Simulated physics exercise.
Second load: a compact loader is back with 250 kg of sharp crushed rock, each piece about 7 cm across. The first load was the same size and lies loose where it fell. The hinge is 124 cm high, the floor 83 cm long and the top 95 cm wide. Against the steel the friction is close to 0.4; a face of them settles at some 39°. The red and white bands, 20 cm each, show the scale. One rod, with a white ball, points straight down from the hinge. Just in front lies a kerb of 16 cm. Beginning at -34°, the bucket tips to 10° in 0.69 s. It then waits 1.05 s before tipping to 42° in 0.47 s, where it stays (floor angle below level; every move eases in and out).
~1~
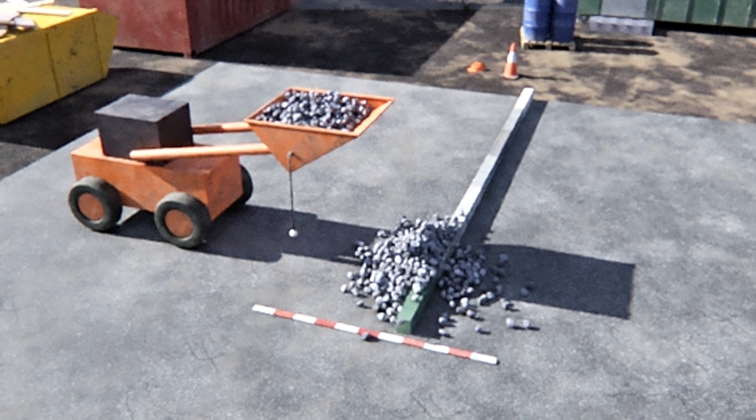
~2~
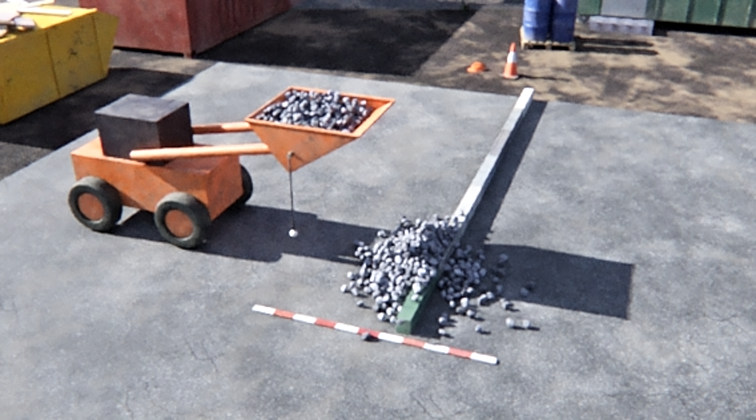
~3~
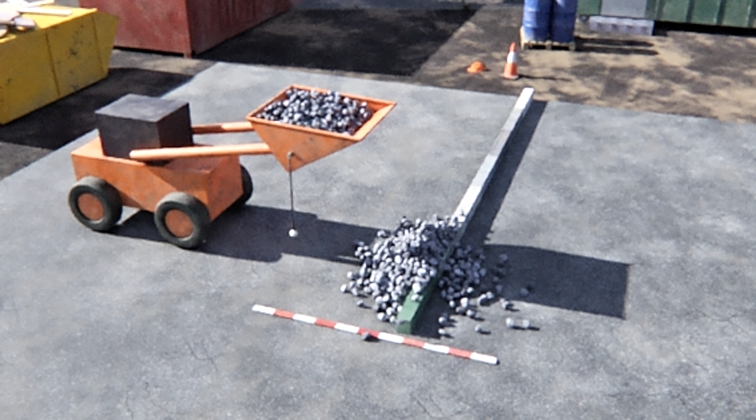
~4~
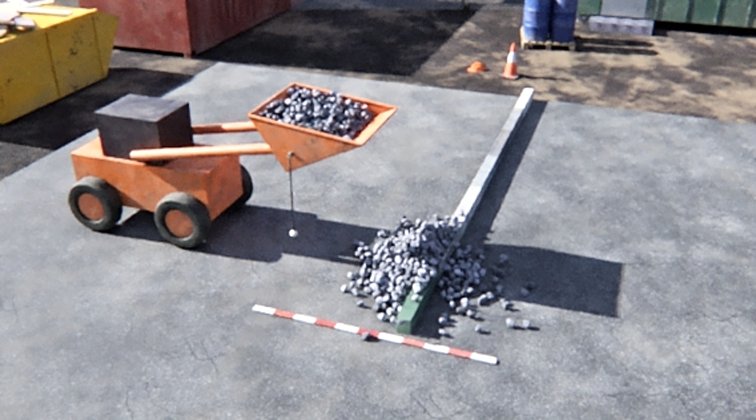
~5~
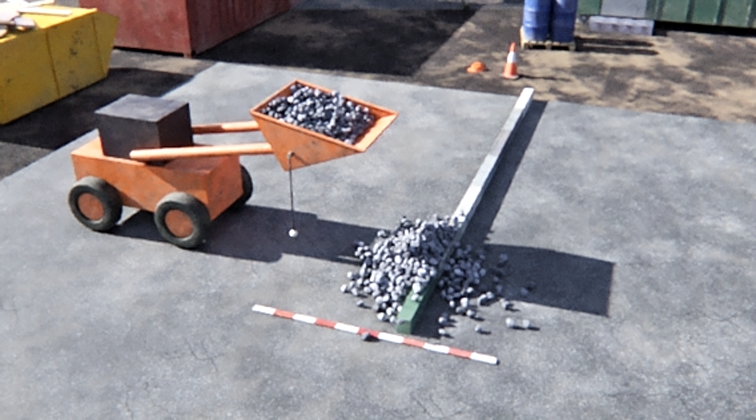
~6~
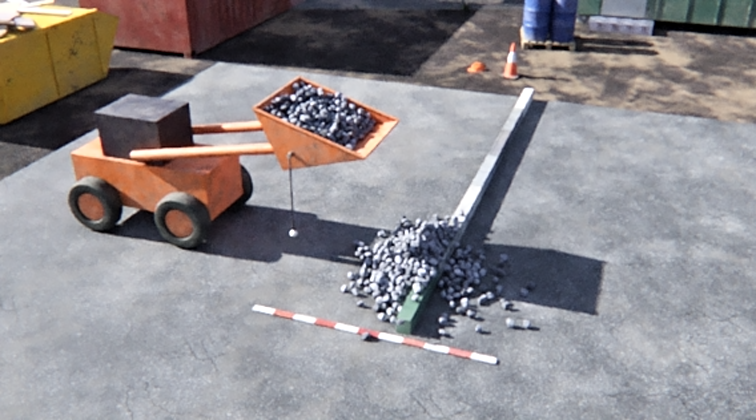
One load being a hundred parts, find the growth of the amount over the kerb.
A growth of about 1 parts in a hundred.
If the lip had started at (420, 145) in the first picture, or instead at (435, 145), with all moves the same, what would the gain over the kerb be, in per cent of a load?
First place about 80 %, second about 95 %.
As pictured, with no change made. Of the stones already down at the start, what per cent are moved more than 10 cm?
I'd put it at about 0 per cent.
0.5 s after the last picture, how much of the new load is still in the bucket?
I'd say about 100 per cent.
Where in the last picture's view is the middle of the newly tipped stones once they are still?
Middle: Approx. (384, 248) px.
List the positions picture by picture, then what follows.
The first picture shows lip at (359, 135), floor tilted -34°, highest stones at (321, 99). The earlier load is highest near (427, 240), 31 cm above ground level, 87 % on this side of the kerb, 13 % over the kerb.
In the second picture, the bucket is at -33°, its lip at (360, 137); the top of the load is at (321, 99).
The third picture shows lip at (361, 140), floor tilted -30°, highest stones at (316, 98).
In the fourth picture, the bucket is at -27°, its lip at (362, 145); the top of the load is at (304, 97).
The fifth picture shows lip at (364, 151), floor tilted -22°, highest stones at (303, 93).
In the sixth picture, the bucket is at -16°, its lip at (365, 159); the top of the load is at (300, 91).
Then, 0.2 s after the last picture the floor is at 3°; in per cent of one load, 100 in the bucket, 87 on this side of the kerb, 13 over the kerb; the foremost stones are at (513, 301).
Then, 0.5 s after the last picture the floor is at 10°; in per cent of one load, 100 in the bucket, 87 on this side of the kerb, 13 over the kerb; the foremost stones are at (513, 301).
Then, 2.4 s after the last picture the floor is at 42°; in per cent of one load, 19 in the bucket, 168 on this side of the kerb, 13 over the kerb; the foremost stones are at (513, 301).
Then, 4.8 s after the last picture the floor is at 42°; in per cent of one load, 0 in the bucket, 186 on this side of the kerb, 14 over the kerb; the foremost stones are at (513, 301). Net gain over the kerb, 1.
